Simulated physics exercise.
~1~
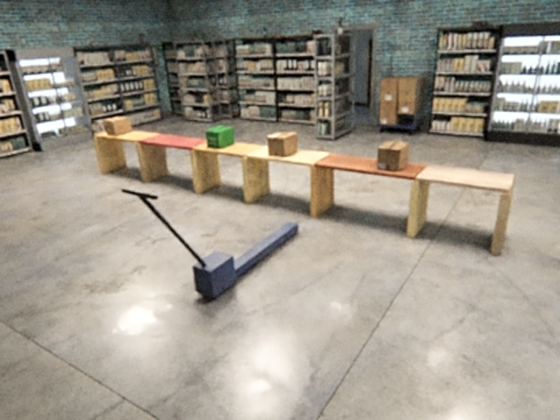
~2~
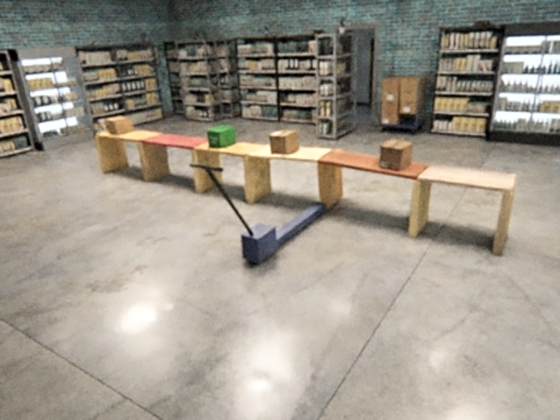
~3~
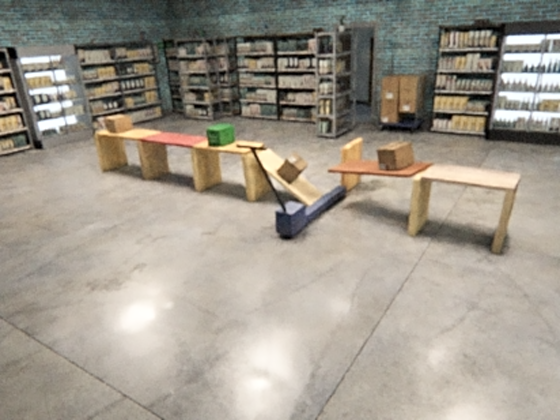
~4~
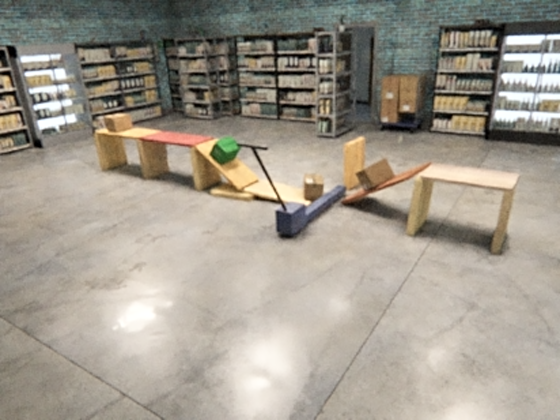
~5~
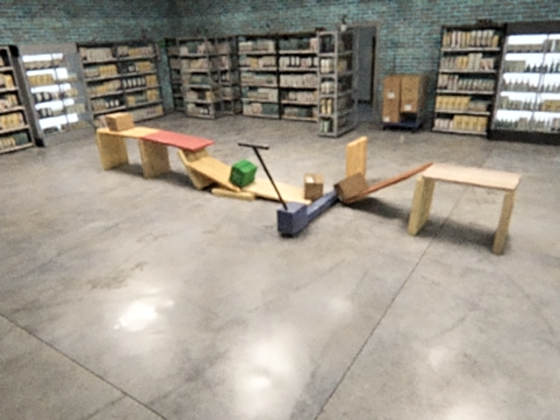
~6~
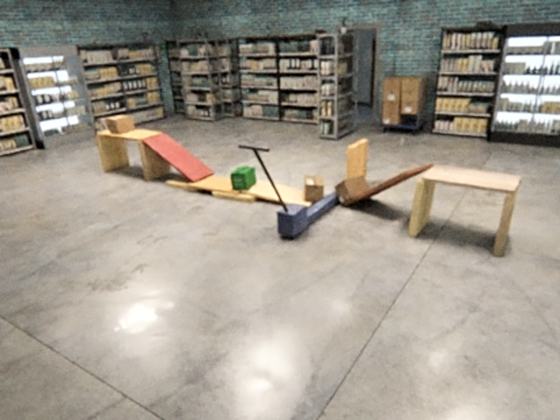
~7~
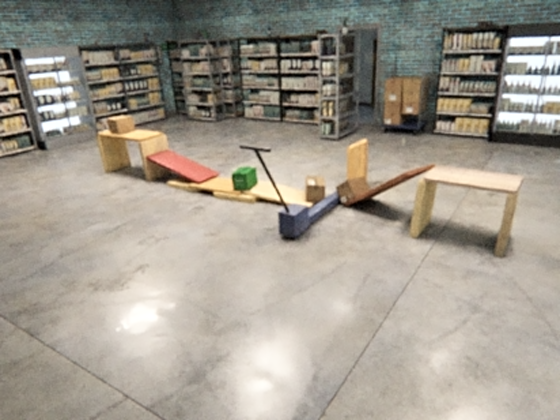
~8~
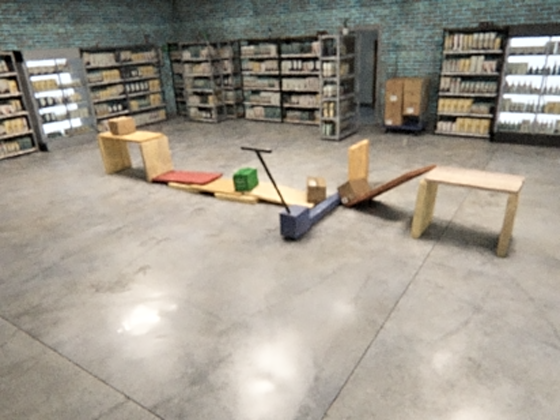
The clip opens on a shop floor where a row of boards rests on upright timber slabs, with cartons on top and a blue floor jack in front. The jack slides right and inward until it meets the base of the row. A middle board tips and its brown carton slides down, leaving a gap. The boards on either side then drop at one end, and the green carton tilts and slides down to the left of the jack. Next the red board slopes down and settles low, while the far left and far right sections stay standing.
